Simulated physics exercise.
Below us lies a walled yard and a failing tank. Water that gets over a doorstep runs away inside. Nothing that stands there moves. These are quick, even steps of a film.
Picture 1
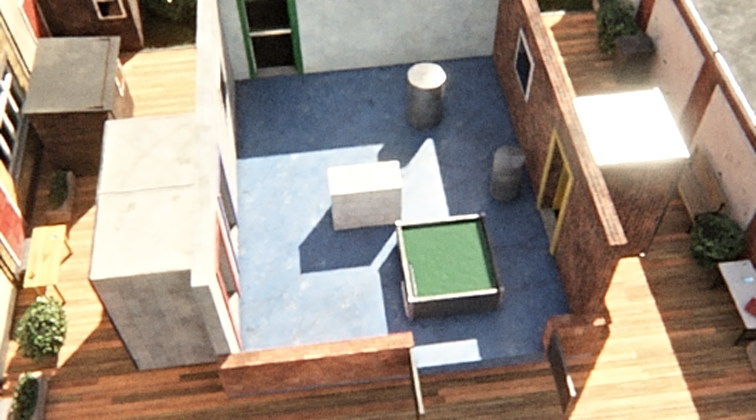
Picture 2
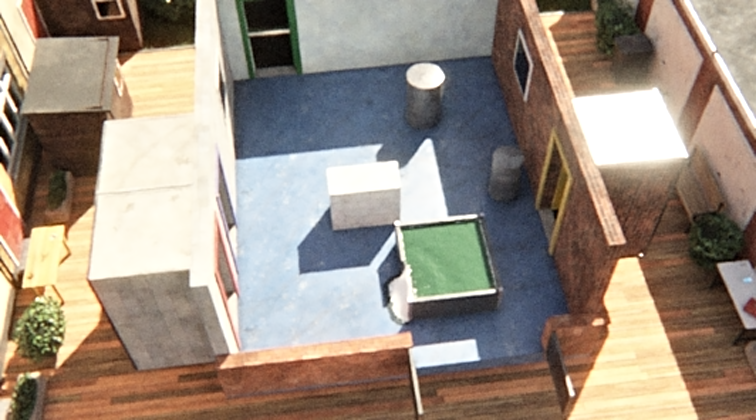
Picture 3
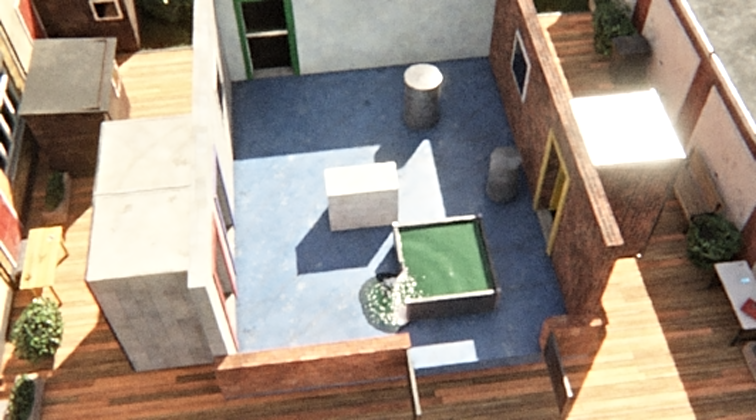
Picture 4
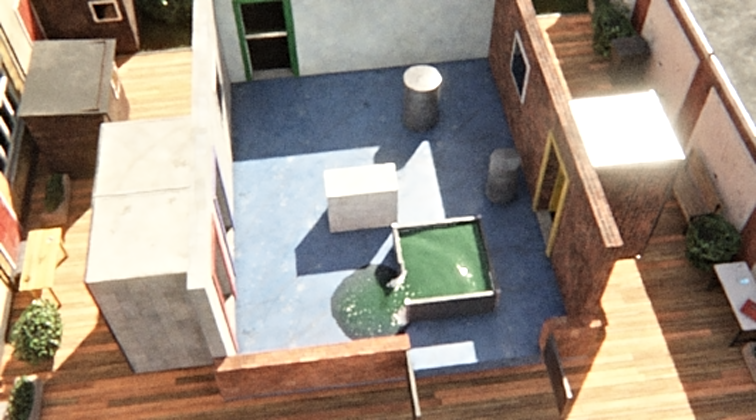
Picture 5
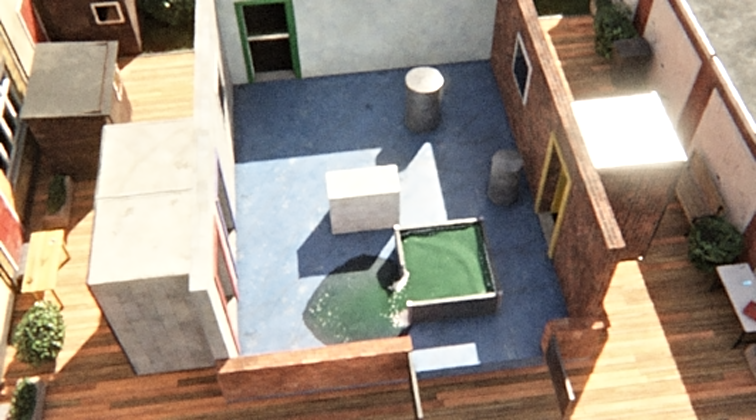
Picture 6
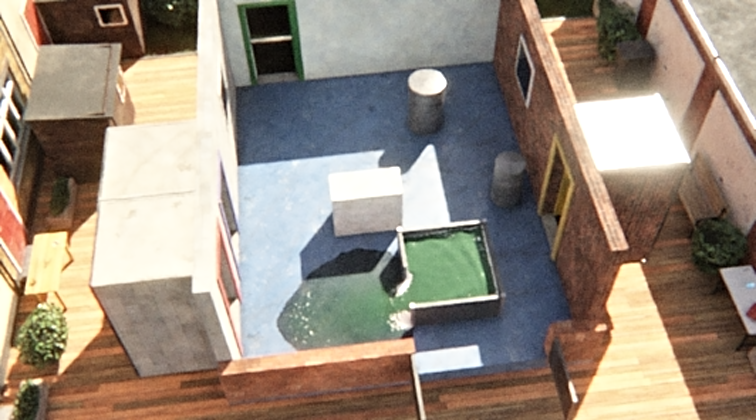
Green water bursting from the left side of an open tank and spreading leftward across the blue floor of a walled yard.
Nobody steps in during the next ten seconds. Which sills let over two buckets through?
The yellow door stays under that; the blue door stays under that; the green door takes more than that; the red door stays under that.
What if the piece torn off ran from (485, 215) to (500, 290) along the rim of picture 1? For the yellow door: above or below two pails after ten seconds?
Then: Yellow door floods.
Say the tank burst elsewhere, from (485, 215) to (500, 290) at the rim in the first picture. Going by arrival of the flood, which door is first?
That is the yellow door.
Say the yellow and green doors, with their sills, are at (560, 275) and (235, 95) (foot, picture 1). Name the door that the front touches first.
I say the red door.
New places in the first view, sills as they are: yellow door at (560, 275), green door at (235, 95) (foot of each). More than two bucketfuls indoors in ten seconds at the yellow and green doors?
My reading: Yellow takes less; green lets more in.
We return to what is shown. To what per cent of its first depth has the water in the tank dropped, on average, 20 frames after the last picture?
Roughly 38 per cent.
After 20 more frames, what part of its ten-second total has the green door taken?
I make it 0 per cent.
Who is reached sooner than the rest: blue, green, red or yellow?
The red-painted one.
A moment on, water covers 15 % of the floor; the yellow door not reached, the blue door not reached, the green door not reached, the red door wet at the sill, nothing in.
Next, water covers 20 % of the floor; the yellow door not reached, the blue door wet at the sill, nothing in, the green door not reached, the red door wet at the sill, nothing in.
Then, water covers 25 % of the floor; the yellow door not reached, the blue door wet at the sill, nothing in, the green door not reached, the red door wet at the sill, nothing in.
Later, water covers 50 % of the floor; the yellow door not reached, the blue door wet at the sill, nothing in, the green door under two buckets in, the red door under two buckets in.
In the end, water covers 65 % of the floor; the yellow door not reached, the blue door under two buckets in, the green door over two buckets in, the red door under two buckets in.
